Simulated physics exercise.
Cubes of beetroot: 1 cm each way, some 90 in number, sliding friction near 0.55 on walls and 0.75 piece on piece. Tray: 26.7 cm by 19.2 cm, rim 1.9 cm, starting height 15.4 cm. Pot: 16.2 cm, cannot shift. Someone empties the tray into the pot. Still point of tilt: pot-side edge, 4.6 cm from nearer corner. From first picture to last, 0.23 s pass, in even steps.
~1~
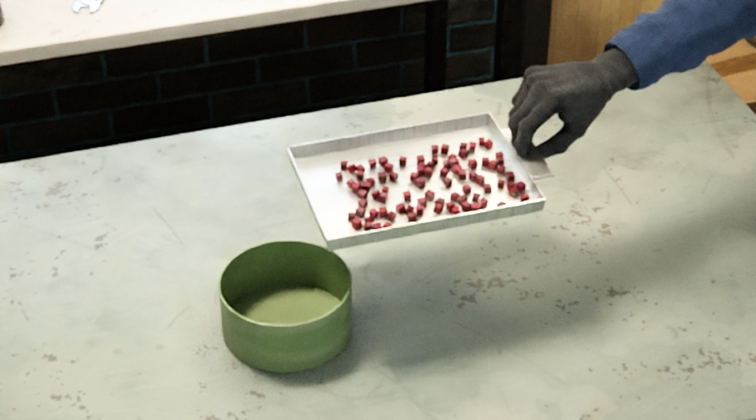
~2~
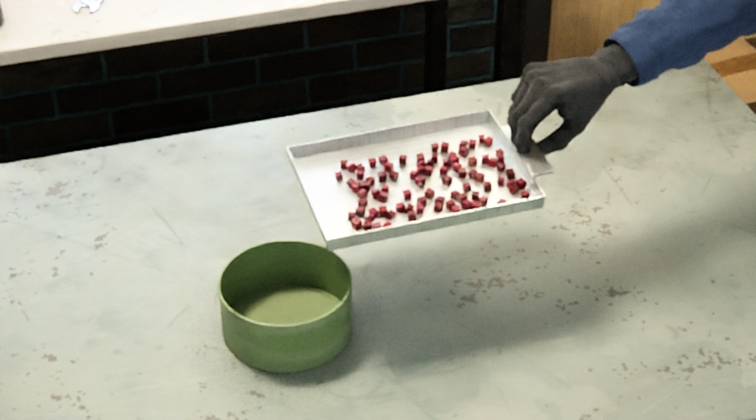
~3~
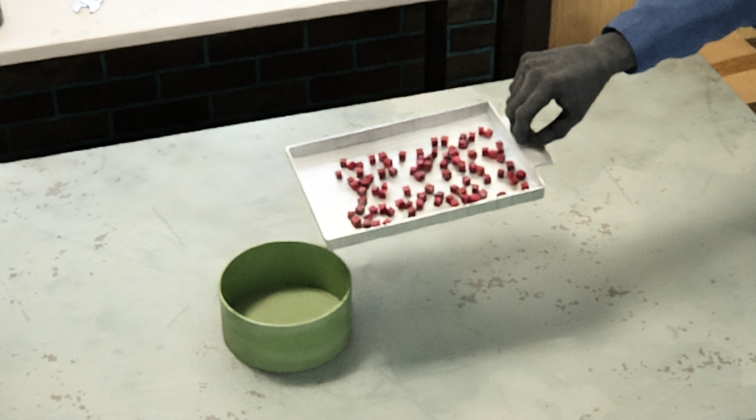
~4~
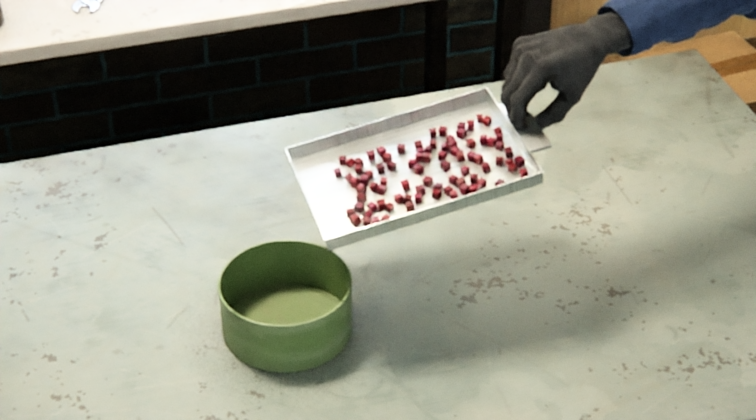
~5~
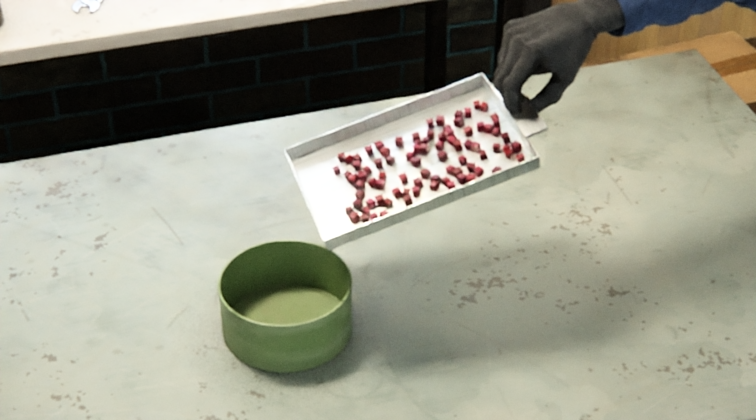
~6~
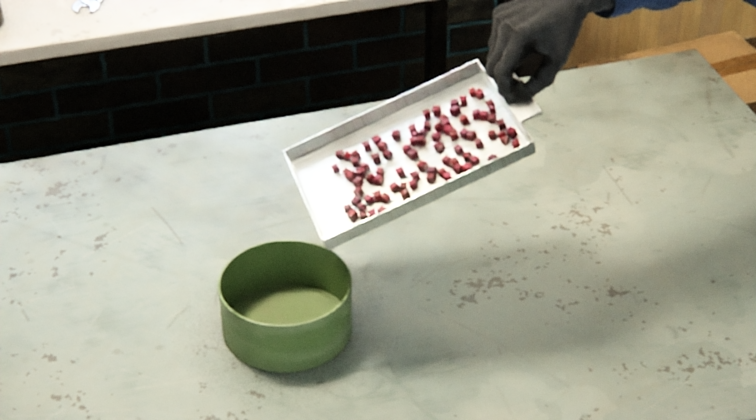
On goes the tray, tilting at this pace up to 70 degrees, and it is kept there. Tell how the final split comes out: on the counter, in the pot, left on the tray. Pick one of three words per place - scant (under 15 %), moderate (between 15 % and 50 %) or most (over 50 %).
My call is counter: Moderate, pot: Moderate, left on the tray: Moderate.
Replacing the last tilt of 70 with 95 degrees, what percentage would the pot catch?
Around 50 per cent, then.
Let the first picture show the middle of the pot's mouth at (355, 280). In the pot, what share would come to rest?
0 %.
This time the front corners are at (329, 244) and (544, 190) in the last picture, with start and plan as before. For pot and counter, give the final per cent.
That works out as pot 0 and counter 20.
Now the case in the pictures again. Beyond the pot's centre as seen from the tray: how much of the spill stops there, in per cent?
I'd put it at close to 90 per cent.
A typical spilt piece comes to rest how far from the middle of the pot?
That comes to near 26 cm.
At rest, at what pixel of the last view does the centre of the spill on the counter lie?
About (137, 273).
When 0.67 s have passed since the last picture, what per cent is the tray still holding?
Roughly 35 percent of the load, I'd say.
Then, 0.24 s after the last picture, tilt 45 degrees; the tray holds 100 %, the pot 0 %.
Then, 0.39 s after the last picture, tilt 62 degrees; the tray holds 100 %, the pot 0 %.
Then, 0.67 s after the last picture, tilt 70 degrees; the tray holds 35 %, the pot 35 %.
In the end, counter 25 %, pot 40 %, tray 30 %.
